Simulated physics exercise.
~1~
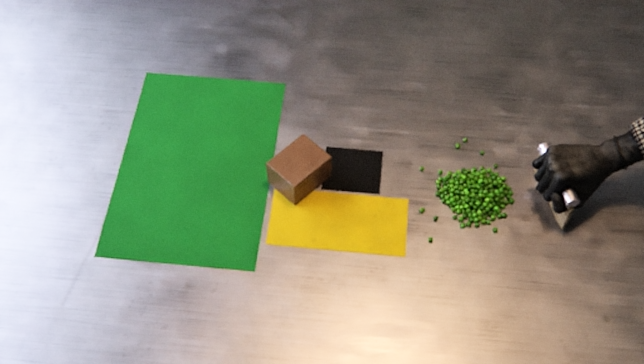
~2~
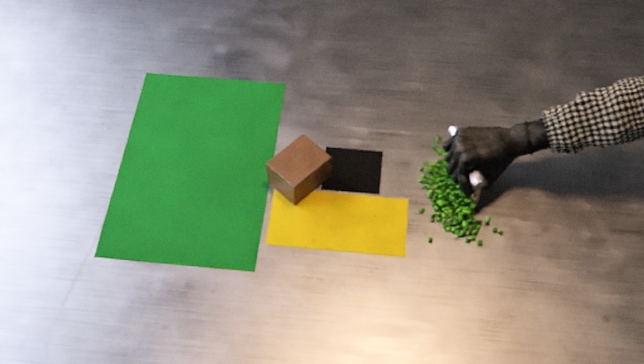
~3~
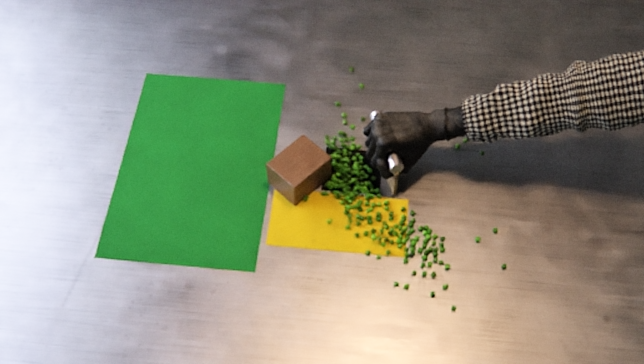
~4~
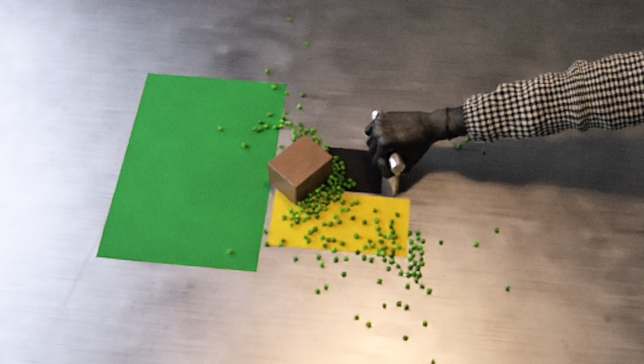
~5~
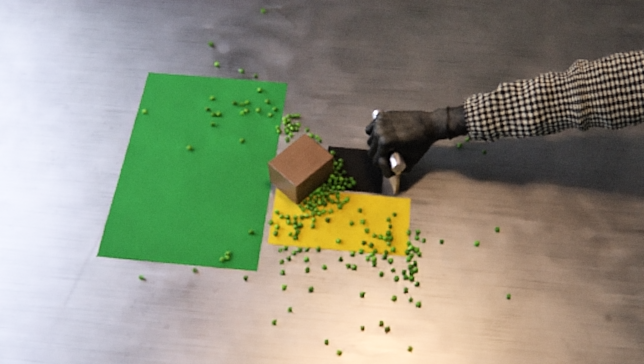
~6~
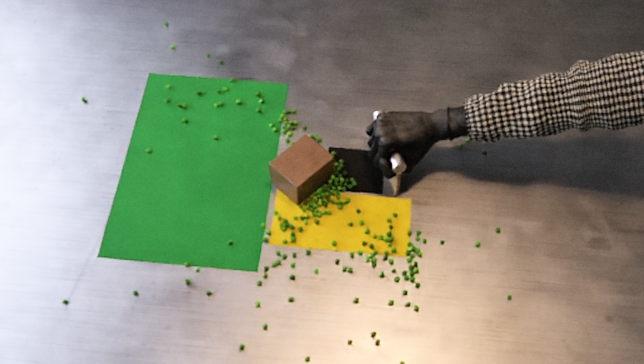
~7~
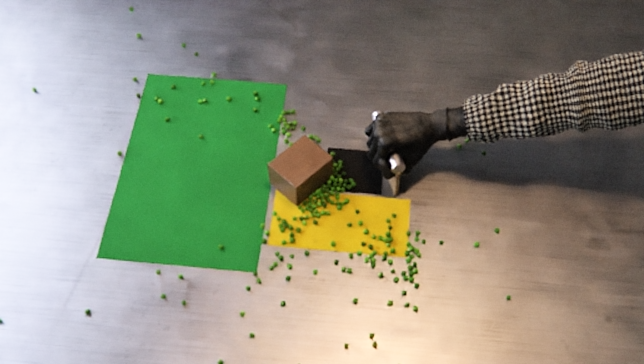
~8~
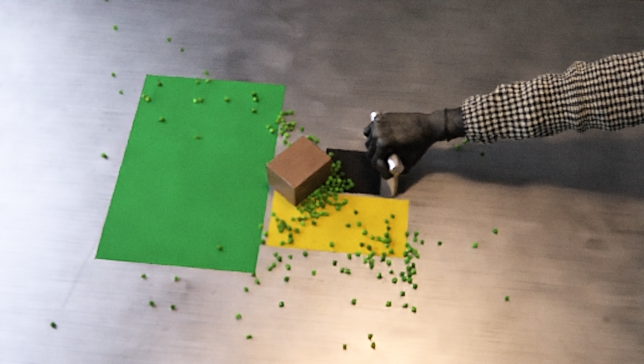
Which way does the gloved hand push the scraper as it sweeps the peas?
It pushes the scraper to the left, towards the brown block, and then holds it still.
